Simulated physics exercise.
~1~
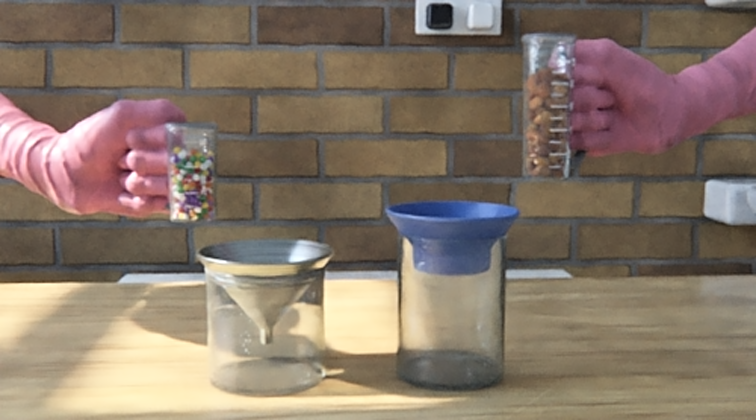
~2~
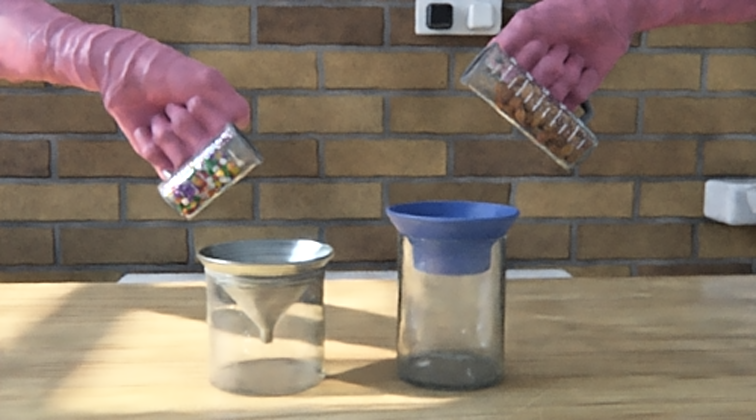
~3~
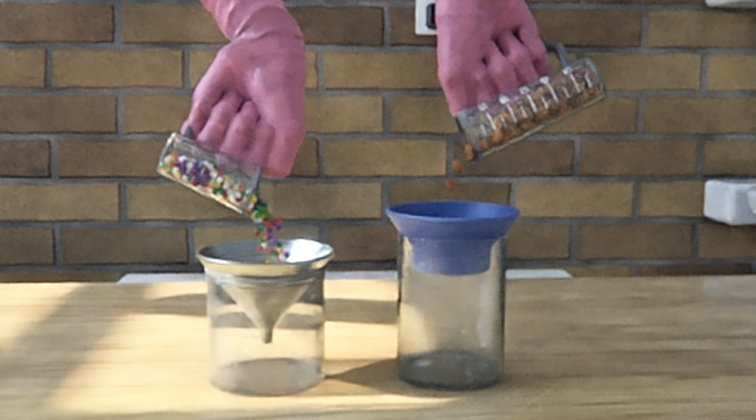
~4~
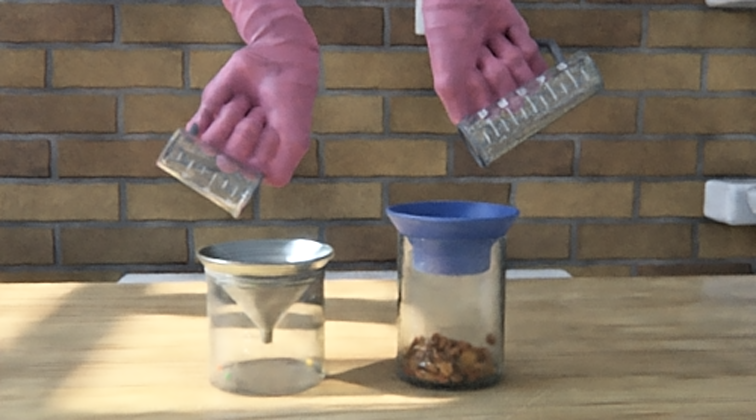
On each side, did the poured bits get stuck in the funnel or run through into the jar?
The colourful beads on the left got stuck in the metal funnel, leaving the jar below looking empty. The brown pieces on the right ran clear through the blue funnel and settled at the bottom of their jar.
